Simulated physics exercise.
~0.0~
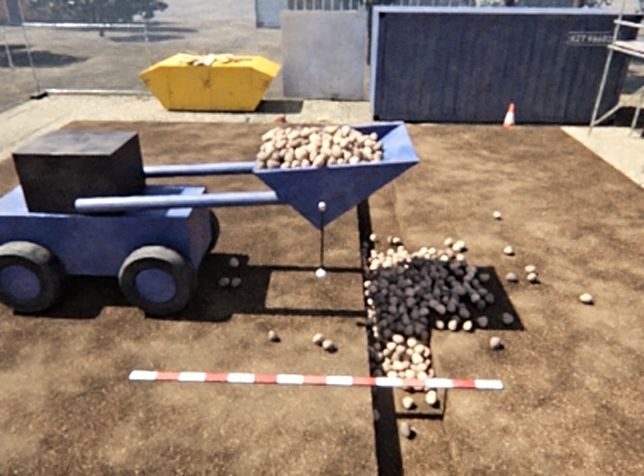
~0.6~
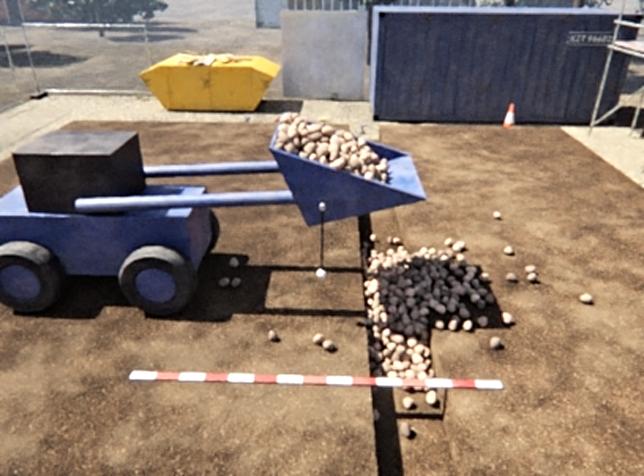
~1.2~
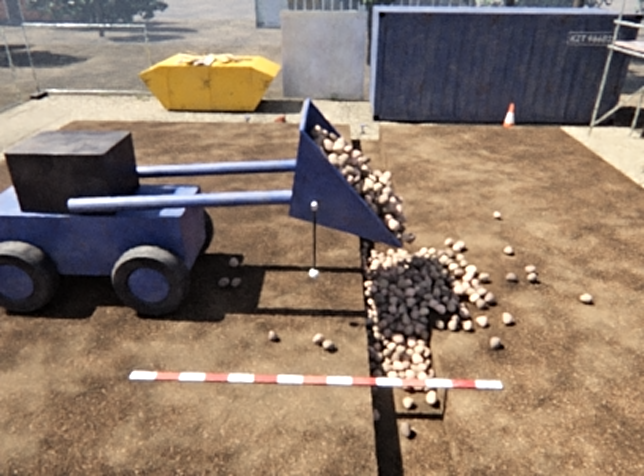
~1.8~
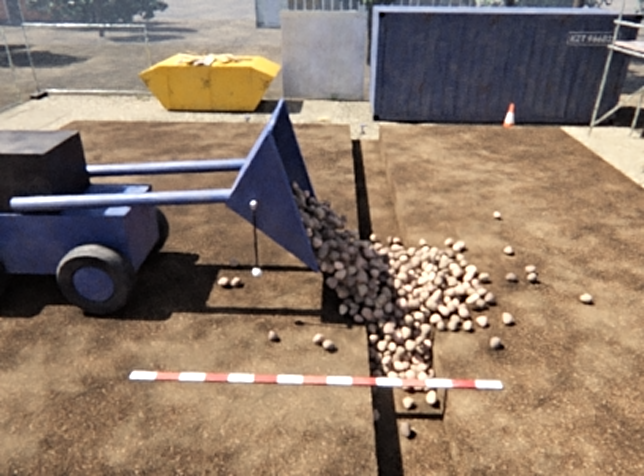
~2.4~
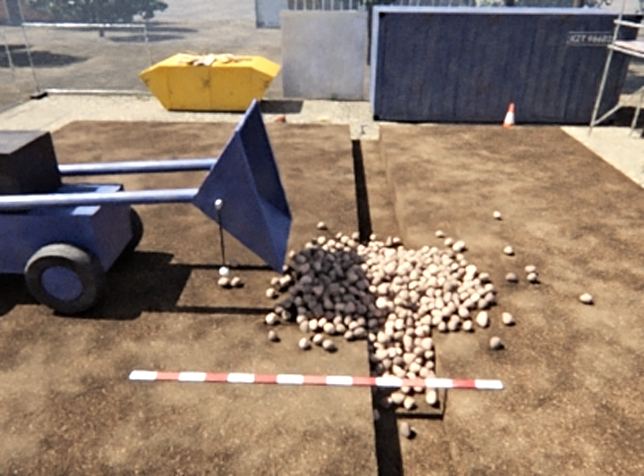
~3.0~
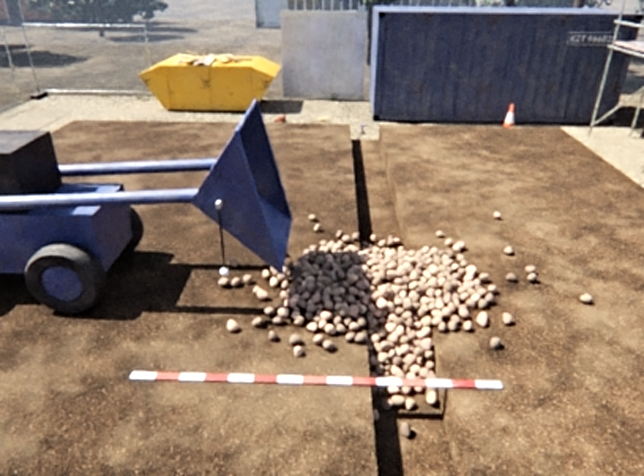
A blue loader tipped its bucket of rounded stones onto an earlier heap lying in a trench, backing away to the left as they poured out, and the stones ended in one broad pile across the trench, with many on its near side by the emptied bucket.
